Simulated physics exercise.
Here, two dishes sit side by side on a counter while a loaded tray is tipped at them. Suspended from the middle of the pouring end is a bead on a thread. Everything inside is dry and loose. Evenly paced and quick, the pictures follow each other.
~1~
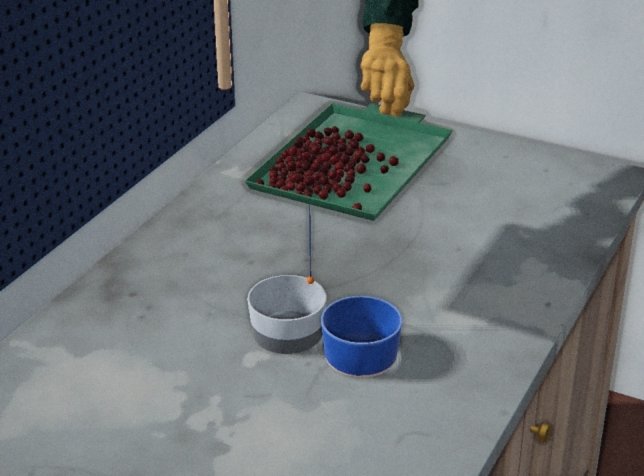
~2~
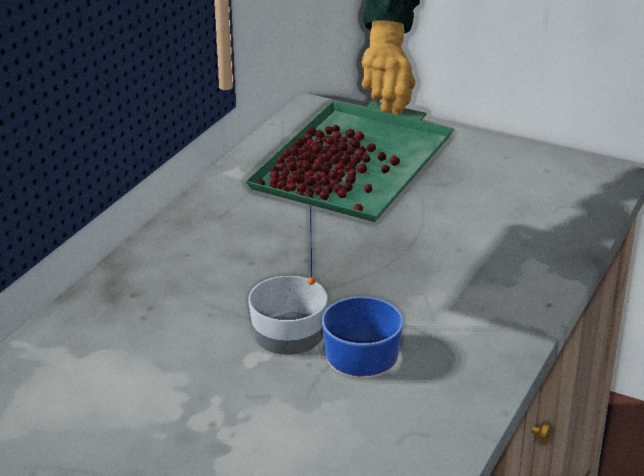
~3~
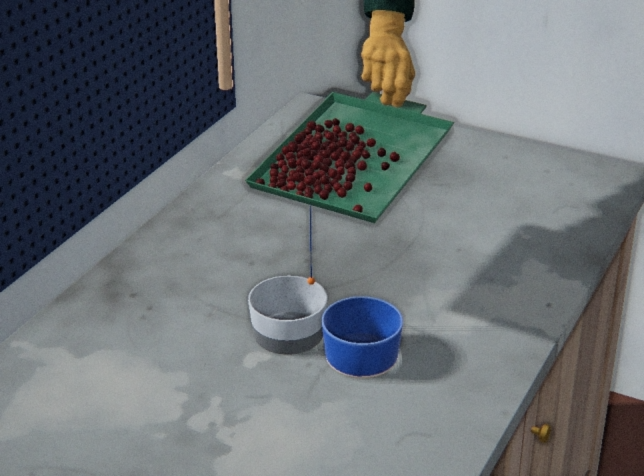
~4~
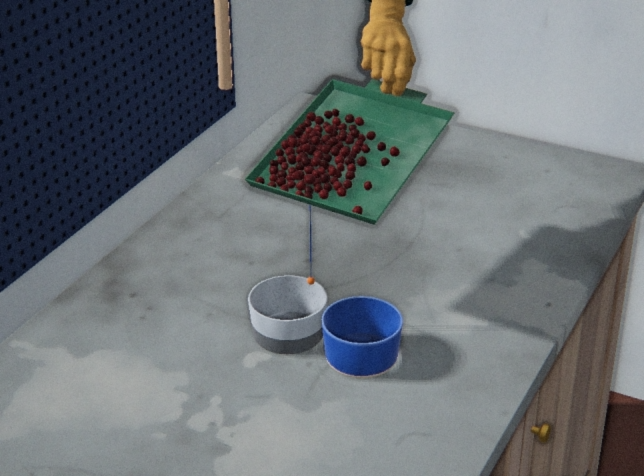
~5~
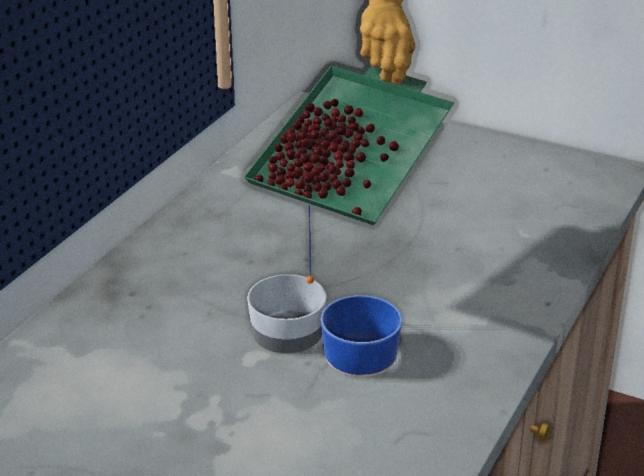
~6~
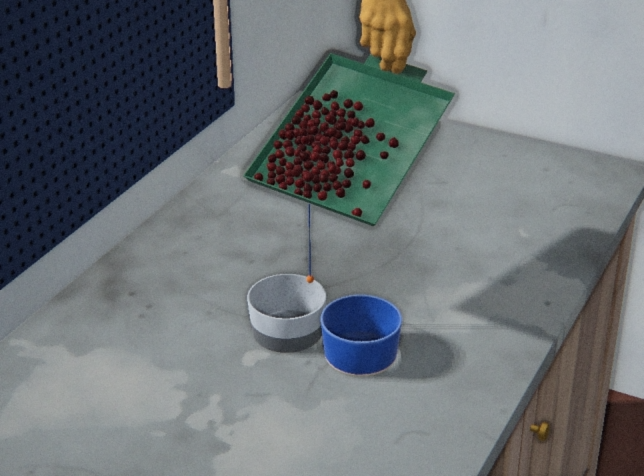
A yellow-gloved hand raises the back of a green tray of dried cherries above two dishes.
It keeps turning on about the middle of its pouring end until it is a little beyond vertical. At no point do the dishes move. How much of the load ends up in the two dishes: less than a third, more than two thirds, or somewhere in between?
More than two thirds ends up in them.
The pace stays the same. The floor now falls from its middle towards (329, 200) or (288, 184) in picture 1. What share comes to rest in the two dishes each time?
In order, some 70 % and some 30 %.
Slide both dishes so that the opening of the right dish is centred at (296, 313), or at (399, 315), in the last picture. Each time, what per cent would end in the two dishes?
First try: Roughly 30 per cent; second try: Roughly 50 per cent.
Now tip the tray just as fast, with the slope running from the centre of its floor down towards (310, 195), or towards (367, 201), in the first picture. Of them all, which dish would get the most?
Heading one - the leftward dish; heading two - the rightward dish.
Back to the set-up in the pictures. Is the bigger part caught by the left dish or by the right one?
It's the dish to the right that ends up fuller.
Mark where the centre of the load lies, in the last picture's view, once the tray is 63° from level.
Close to (337, 206).
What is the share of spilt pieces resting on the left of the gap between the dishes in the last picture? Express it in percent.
About 60 %.
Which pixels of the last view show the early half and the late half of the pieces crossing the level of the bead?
I'd say close to (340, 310) at first and close to (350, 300) later on.
Shortly afterwards, tray tipped steeply; near two thirds on the tray; a little in the right dish; only a few in the left dish; only a few outside both; near a quarter in the air.
Next, tray tipped past a quarter turn; near two thirds in the right dish; near a quarter in the left dish; a little outside both; only a few in the air.
Some moments later, tray tipped past a quarter turn; near two thirds in the right dish; near a quarter in the left dish; a little outside both.
In the end, tray tipped past a quarter turn; near two thirds in the right dish; near a quarter in the left dish; a little outside both.
